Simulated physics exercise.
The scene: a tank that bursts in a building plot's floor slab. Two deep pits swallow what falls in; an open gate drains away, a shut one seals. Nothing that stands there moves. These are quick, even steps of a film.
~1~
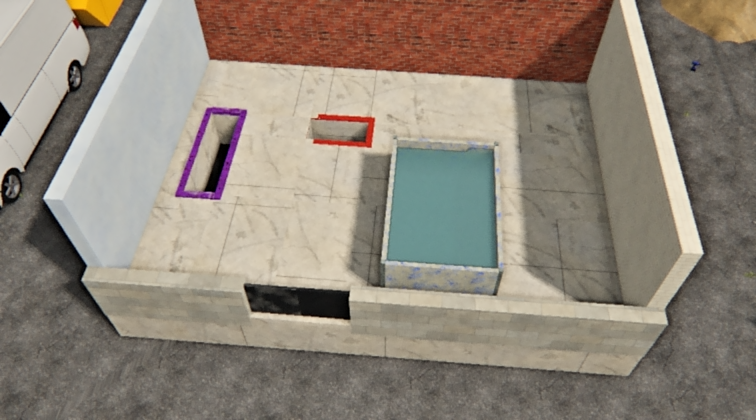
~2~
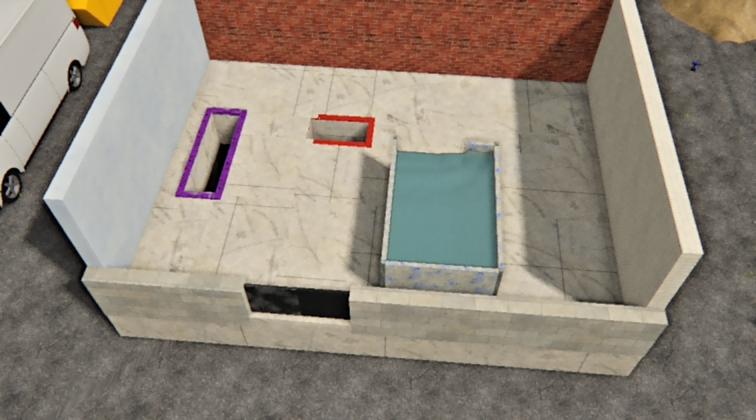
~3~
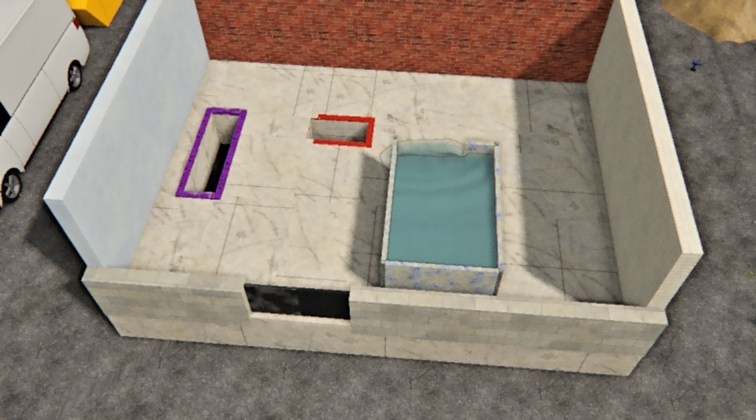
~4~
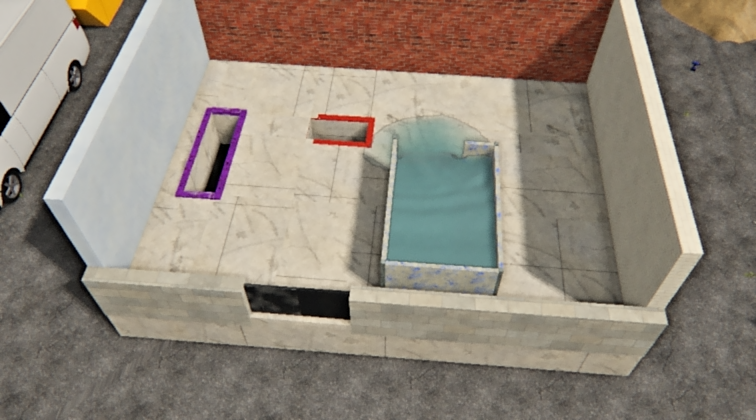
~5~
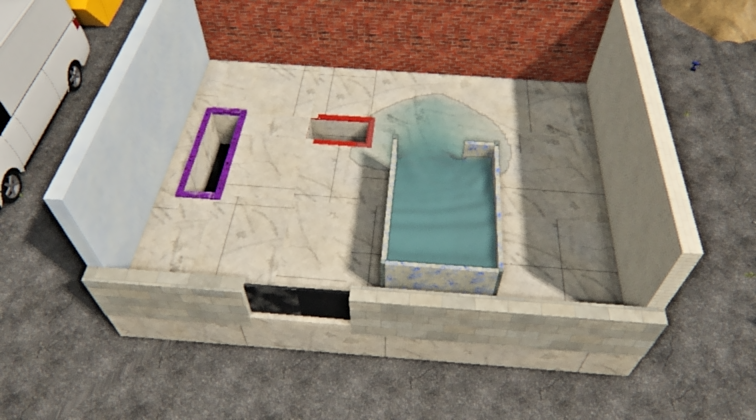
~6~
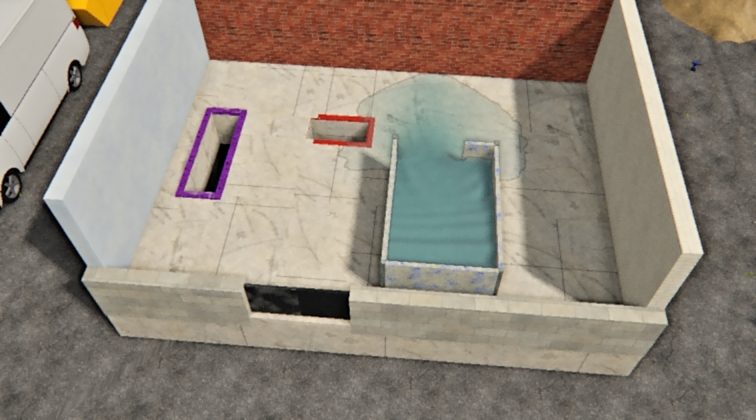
A tank of blue-green water stands right of centre on a pale, marble-like floor slab, seen from a high, fixed viewpoint inside low pale walls and a red brick back wall. A purple-edged pit lies at left, a smaller red-edged one near the middle, and a white van outside. The water sloshes, then pours through the tank's far side and fans across the slab toward the brick wall.
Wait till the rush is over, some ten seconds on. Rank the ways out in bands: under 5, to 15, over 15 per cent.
The gate takes under 5 %; the red pit takes from 5 to 15 %; the purple pit takes from 5 to 15 %.
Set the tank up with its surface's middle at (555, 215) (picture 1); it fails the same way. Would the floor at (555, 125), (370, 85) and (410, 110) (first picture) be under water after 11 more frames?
One after the other: Flooded, awash, wet.
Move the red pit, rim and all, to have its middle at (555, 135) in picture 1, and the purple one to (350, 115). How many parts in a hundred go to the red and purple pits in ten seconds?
Roughly, in per cent: Red 30, purple 20.
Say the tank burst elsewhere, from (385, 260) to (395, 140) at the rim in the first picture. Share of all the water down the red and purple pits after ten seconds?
Per cent: Red 15, purple 30.
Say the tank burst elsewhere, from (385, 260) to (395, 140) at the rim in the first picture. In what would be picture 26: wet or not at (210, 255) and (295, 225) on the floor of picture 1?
In that order: Awash, wet.
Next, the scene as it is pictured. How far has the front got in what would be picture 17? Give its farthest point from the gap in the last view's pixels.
Close to (218, 63).
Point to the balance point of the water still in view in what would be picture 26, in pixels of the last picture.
Roughly at (427, 147).
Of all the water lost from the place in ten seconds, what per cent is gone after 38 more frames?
Roughly 75 per cent.
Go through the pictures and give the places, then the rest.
In the first frame, still water in the tank at (443, 202).
In the second frame, water pours out on the tank's far side and has run to a hidden place.
In the third frame, water pours out on the tank's far side and has run to a hidden place.
In the fourth frame, the front is at (448, 120), out from the gap on the tank's far side.
In the fifth frame, water pours out on the tank's far side and has run to (442, 98).
In the sixth frame, water pours out on the tank's far side and has run to (431, 75).
A moment on, water covers 25 % of the floor; the gate 0 %, the red pit 2 %, the purple pit 0 %.
Next, water covers 30 % of the floor; the gate 0 %, the red pit 4 %, the purple pit 0 %.
Then, water covers 50 % of the floor; the gate 0 %, the red pit 5 %, the purple pit 0 %.
Later, water covers 80 % of the floor; the gate 0 %, the red pit 8 %, the purple pit 5 %.
In the end, water covers 95 % of the floor; the gate 0 %, the red pit 10 %, the purple pit 7 %.
